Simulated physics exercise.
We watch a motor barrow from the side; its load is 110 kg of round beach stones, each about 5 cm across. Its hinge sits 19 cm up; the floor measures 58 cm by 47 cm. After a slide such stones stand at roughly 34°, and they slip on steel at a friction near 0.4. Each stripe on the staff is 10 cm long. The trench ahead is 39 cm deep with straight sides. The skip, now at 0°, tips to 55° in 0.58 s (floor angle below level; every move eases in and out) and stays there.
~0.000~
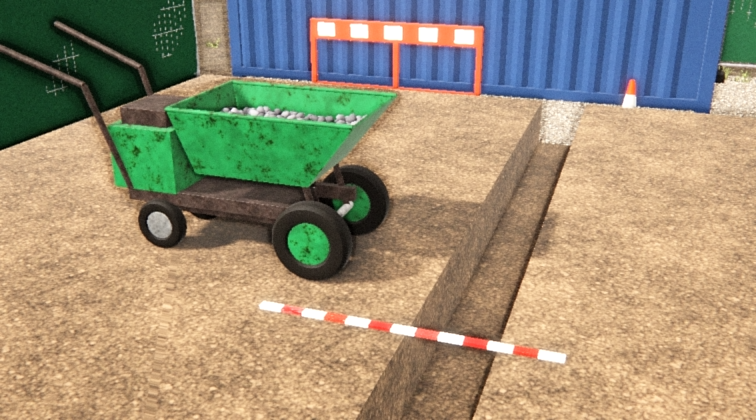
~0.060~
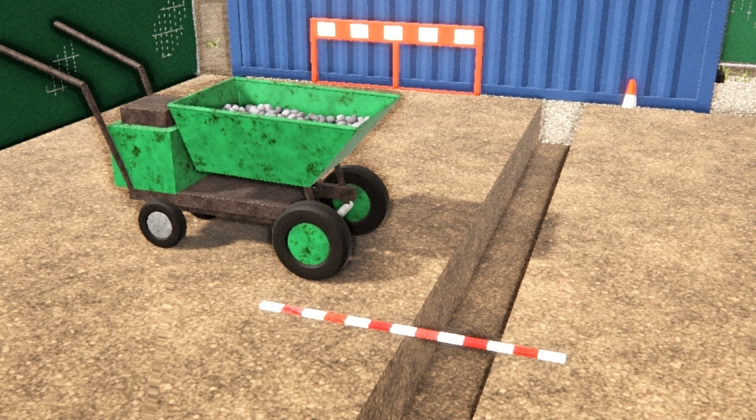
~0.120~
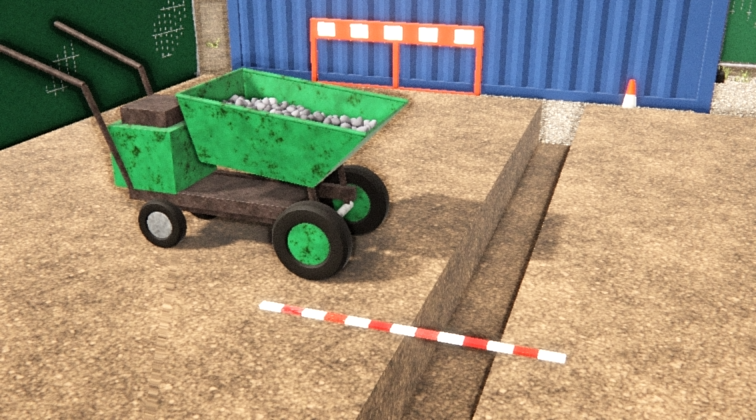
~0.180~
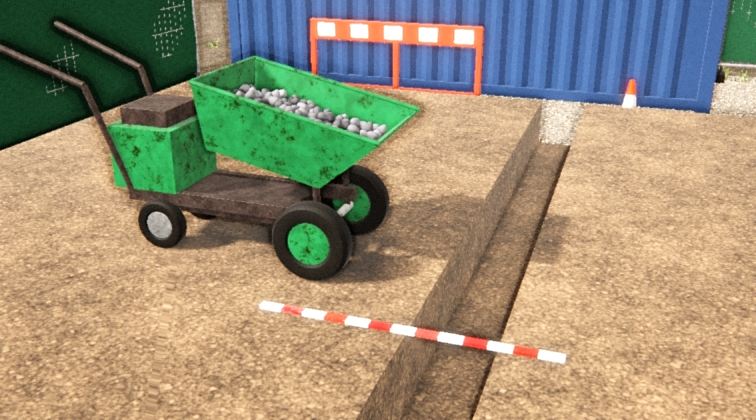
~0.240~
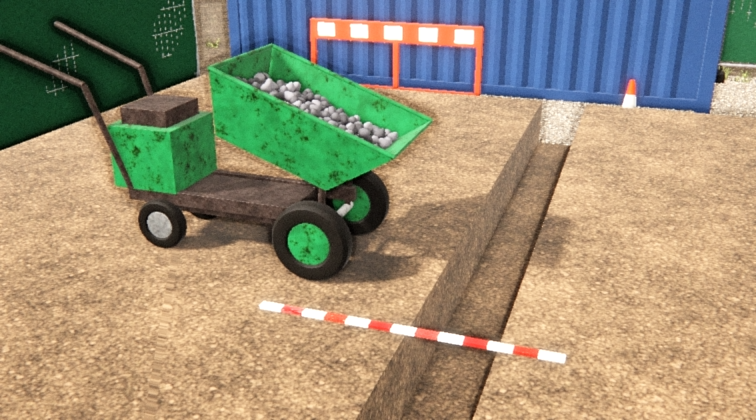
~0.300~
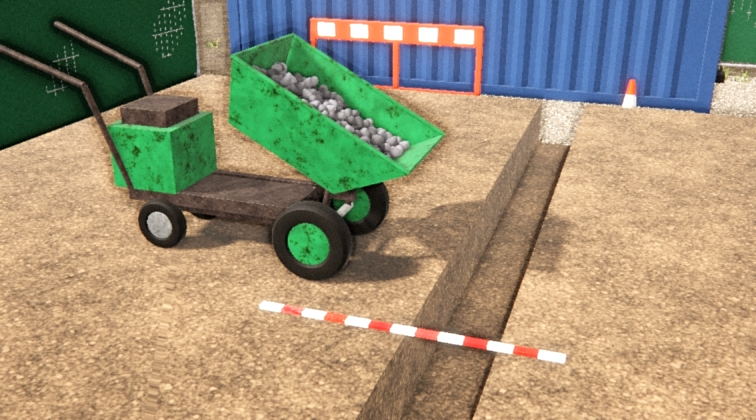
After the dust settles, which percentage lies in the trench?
Some 45 per cent of it.
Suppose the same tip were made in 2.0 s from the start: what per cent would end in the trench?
In that case some 65 per cent.
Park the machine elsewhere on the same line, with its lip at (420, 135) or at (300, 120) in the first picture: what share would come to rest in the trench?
About 10 and 50 per cent.
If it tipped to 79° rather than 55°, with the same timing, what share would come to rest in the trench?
It would be near 75 per cent.
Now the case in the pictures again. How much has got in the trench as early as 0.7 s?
Some 5 per cent.
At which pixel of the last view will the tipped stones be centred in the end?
Near (502, 340).
After 0.4 s the floor is at 46°; 100 % in the skip; the foremost stones are at (409, 184).
After 0.7 s the floor is at 55°; 97 % in the skip, 3 % in the trench; the foremost stones are at (478, 222).
After 1.0 s the floor is at 55°; 53 % in the skip, 25 % in the trench, 22 % past the trench; the foremost stones are at (614, 295).
After 3.0 s the floor is at 55°; 30 % in the skip, 45 % in the trench, 26 % past the trench; the foremost stones are past the picture's edge.
